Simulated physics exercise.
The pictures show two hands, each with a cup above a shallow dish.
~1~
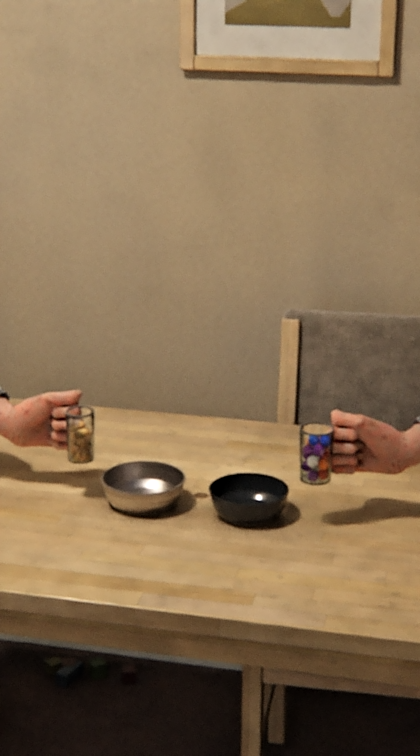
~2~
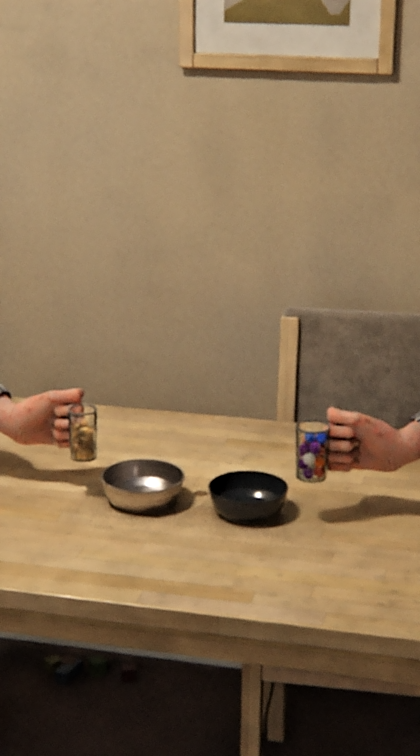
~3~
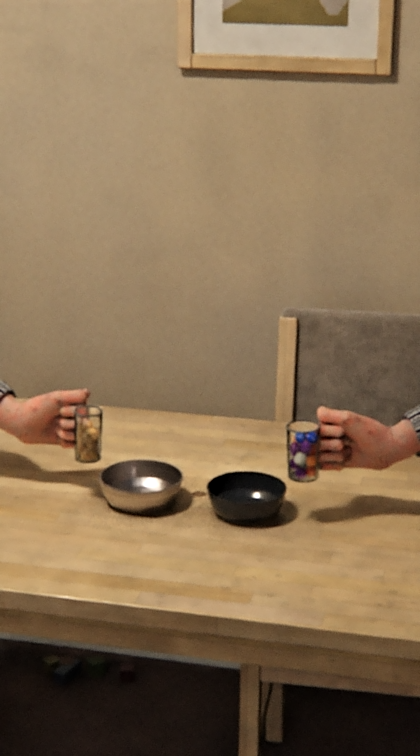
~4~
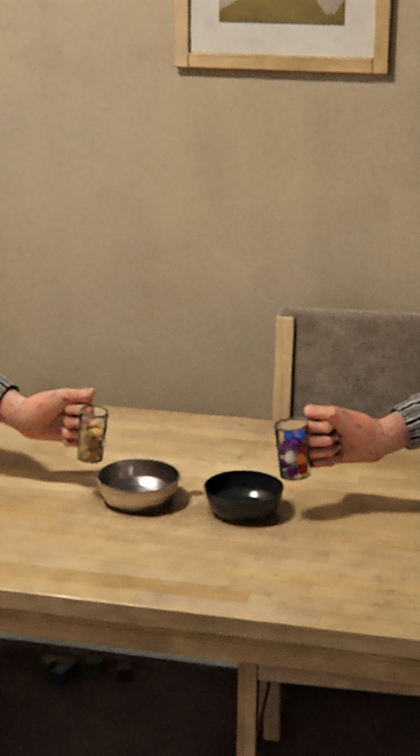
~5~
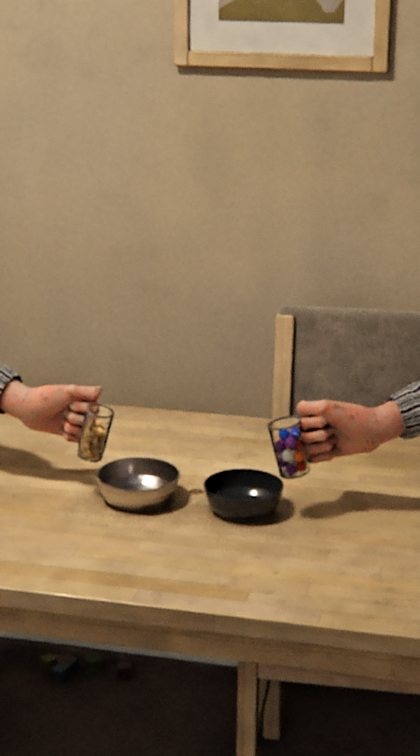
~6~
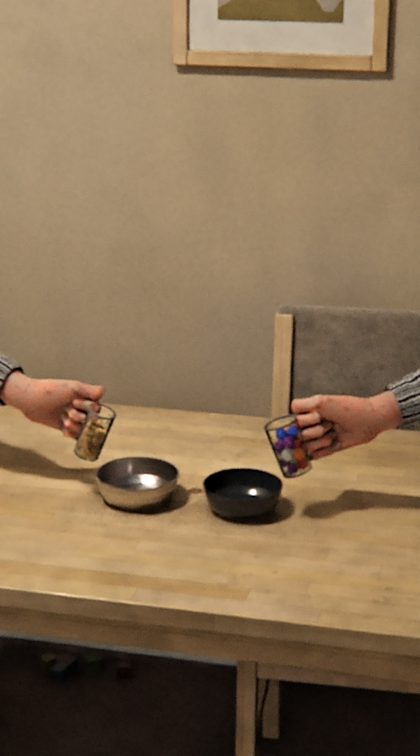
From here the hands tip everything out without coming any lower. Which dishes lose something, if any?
On the left the dish catches the lot, on the right it catches the lot.
Then, 0.37 s past the last view, left, all still in the cup; right, all still in the cup.
Then, 0.76 s past the last view, left, all still in the cup; right, all still in the cup.
Then, 1.22 s past the last view, left, about a third still in the cup, about two thirds in the dish, a small part in the air; right, all in the dish.
Finally, left, all in the dish, none outside the dish; right, all in the dish, none outside the dish.
